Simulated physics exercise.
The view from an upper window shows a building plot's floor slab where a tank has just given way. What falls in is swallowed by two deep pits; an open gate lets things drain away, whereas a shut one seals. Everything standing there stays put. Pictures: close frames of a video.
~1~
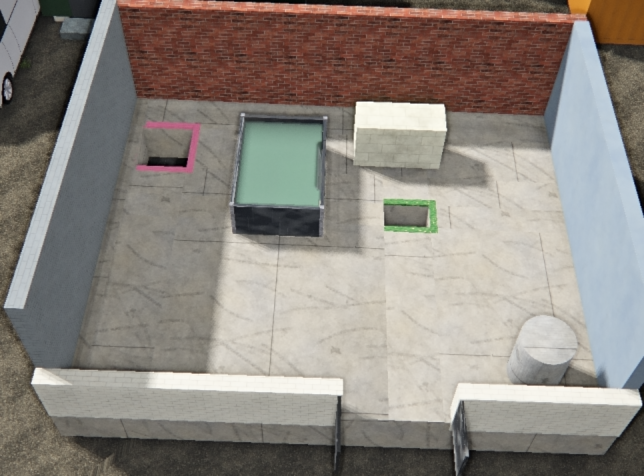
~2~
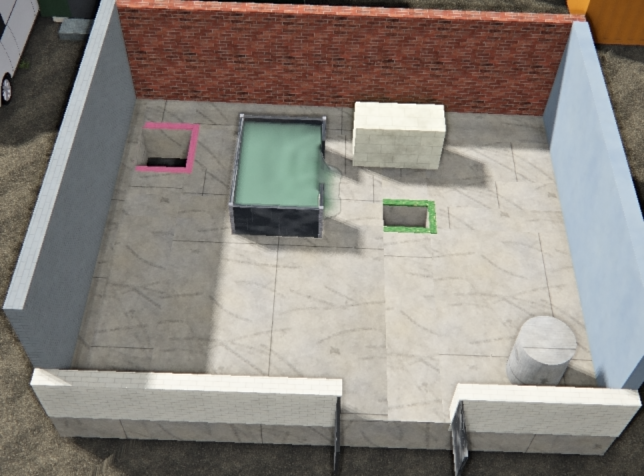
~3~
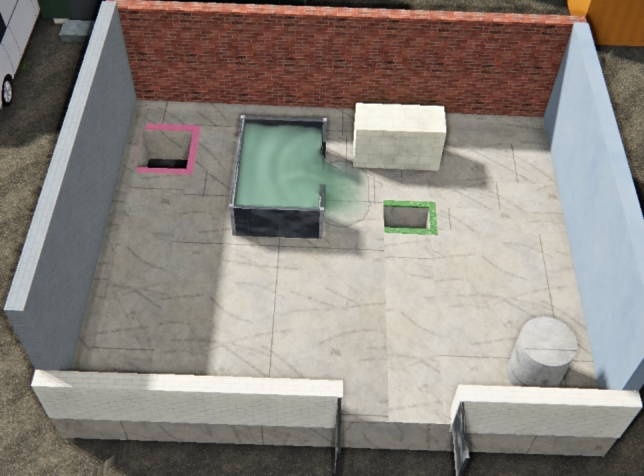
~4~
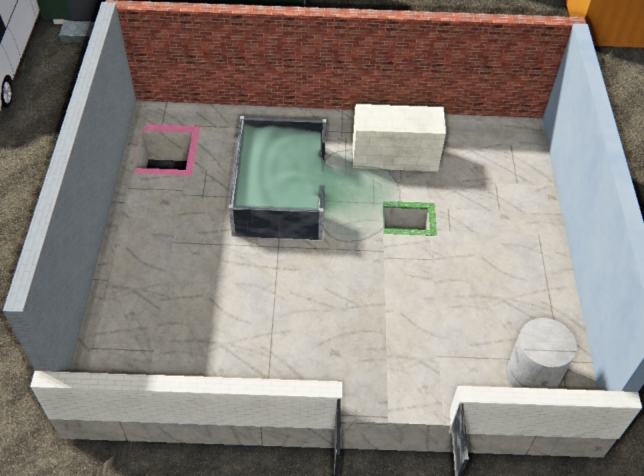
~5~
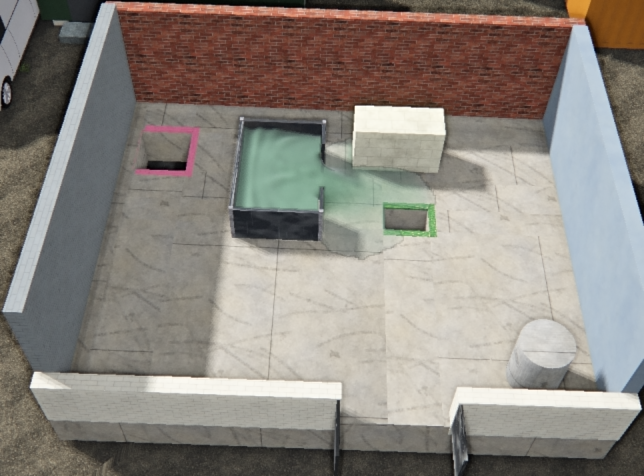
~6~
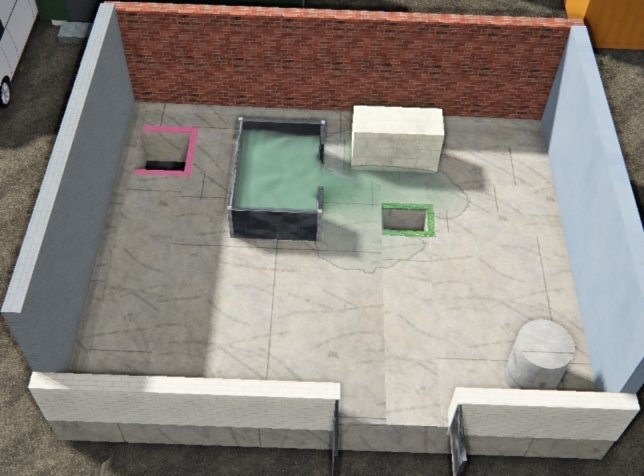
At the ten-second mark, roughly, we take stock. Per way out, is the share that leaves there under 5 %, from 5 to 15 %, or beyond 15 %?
In the end: The gate sees under 5 % leave; the green pit sees beyond 15 % leave; the pink pit sees under 5 % leave.
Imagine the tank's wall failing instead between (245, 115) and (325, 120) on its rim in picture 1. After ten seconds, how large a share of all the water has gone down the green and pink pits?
I'd say the green pit gets around 2 percent and the pink pit around 35 percent.
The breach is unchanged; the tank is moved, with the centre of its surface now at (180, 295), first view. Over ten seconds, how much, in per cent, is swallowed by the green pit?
Share in the green pit - 10 %.
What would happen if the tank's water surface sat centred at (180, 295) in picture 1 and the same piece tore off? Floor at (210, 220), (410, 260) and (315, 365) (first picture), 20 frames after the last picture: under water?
Well, first one stays dry, second one got wet, third one got wet.
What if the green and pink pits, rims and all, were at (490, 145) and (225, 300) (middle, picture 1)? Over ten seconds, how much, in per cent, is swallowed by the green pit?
The green pit receives 12 per cent.
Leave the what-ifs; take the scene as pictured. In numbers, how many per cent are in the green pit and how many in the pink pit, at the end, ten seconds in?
I reckon close to 26 % and close to 2 % respectively.
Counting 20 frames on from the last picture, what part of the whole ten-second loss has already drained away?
It would be around 60 %.
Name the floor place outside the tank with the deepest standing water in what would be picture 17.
Pointing at (556, 217).
A moment on, water covers 20 % of the floor; the gate 0 %, the green pit 8 %, the pink pit 0 %.
Next, water covers 30 % of the floor; the gate 0 %, the green pit 13 %, the pink pit 0 %.
Then, water covers 35 % of the floor; the gate 0 %, the green pit 18 %, the pink pit 0 %.
Later, water covers 45 % of the floor; the gate 0 %, the green pit 23 %, the pink pit 0 %.
In the end, water covers 70 % of the floor; the gate 2 %, the green pit 27 %, the pink pit 1 %.
